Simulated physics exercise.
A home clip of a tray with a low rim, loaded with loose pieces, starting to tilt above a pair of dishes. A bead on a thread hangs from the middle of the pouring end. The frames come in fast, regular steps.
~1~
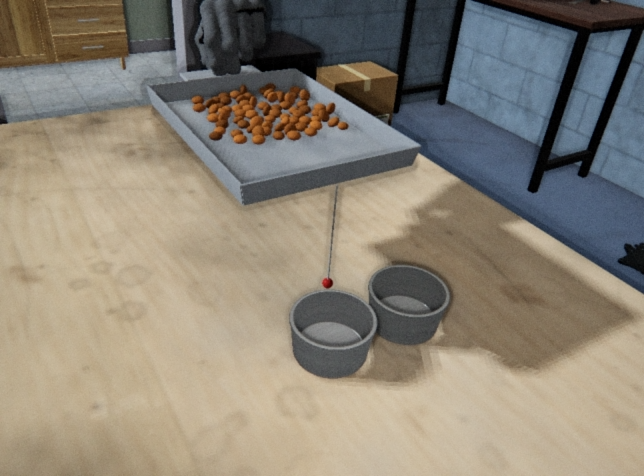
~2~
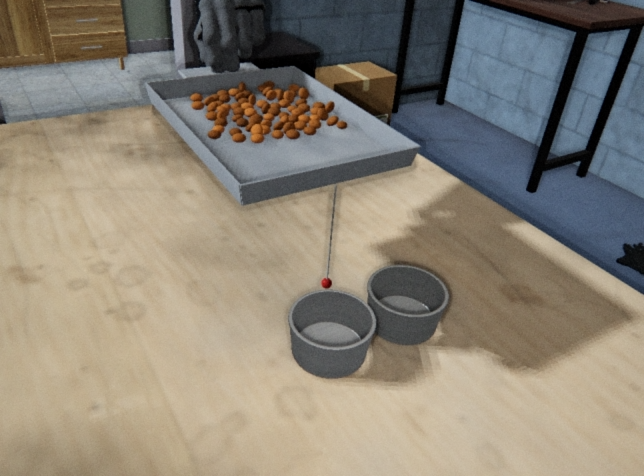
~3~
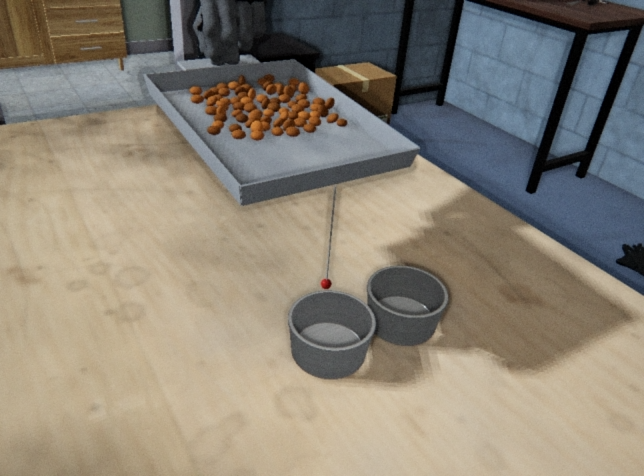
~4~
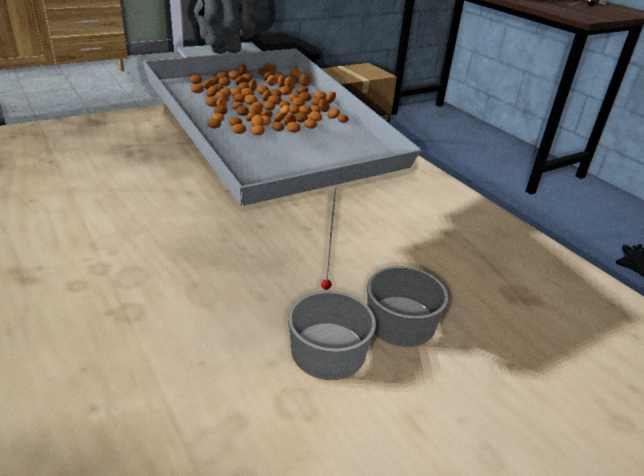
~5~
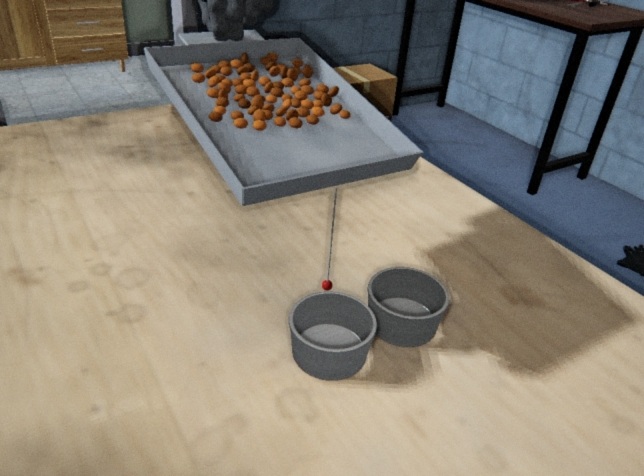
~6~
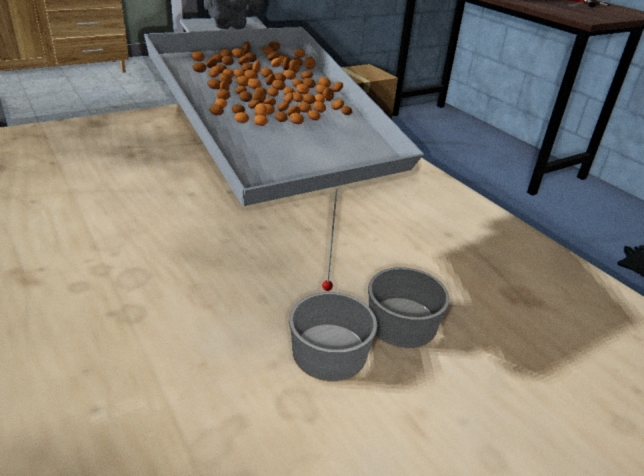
A grey tray loaded with small orange-brown pieces sat almost level at first, then its far end rose gradually, while the pieces stayed bunched near that end above two round grey dishes.
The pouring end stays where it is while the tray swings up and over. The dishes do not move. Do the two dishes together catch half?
The two hold the larger part of the load.
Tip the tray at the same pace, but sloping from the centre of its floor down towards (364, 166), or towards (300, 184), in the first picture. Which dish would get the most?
In turn: Right; the left-hand dish.
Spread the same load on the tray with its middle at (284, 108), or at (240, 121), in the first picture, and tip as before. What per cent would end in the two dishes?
The first gives 60 %, the second 60 %.
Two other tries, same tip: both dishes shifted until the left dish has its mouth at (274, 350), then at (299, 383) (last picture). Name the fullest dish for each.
First the dish on the right, then the dish on the right.
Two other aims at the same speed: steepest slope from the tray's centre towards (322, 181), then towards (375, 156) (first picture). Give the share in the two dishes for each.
The first gives 40 %, the second 60 %.
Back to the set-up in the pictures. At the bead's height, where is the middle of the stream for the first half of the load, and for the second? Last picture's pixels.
Early half (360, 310), late half (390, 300).
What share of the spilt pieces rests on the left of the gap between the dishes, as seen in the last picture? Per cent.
Roughly 30 in a hundred.
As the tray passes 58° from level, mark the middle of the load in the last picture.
Near (357, 158).
Soon, tray tipped steeply; nearly all on the tray; a stray few in the air.
A while on, tray tipped right over; most on the tray; a small part in the right dish; a stray few outside both; a small part in the air.
Towards the end, tray tipped past a quarter turn; about a third in the left dish; about a quarter in the right dish; about a third outside both.
Finally, tray tipped past a quarter turn; about a third in the left dish; about a quarter in the right dish; about a third outside both.
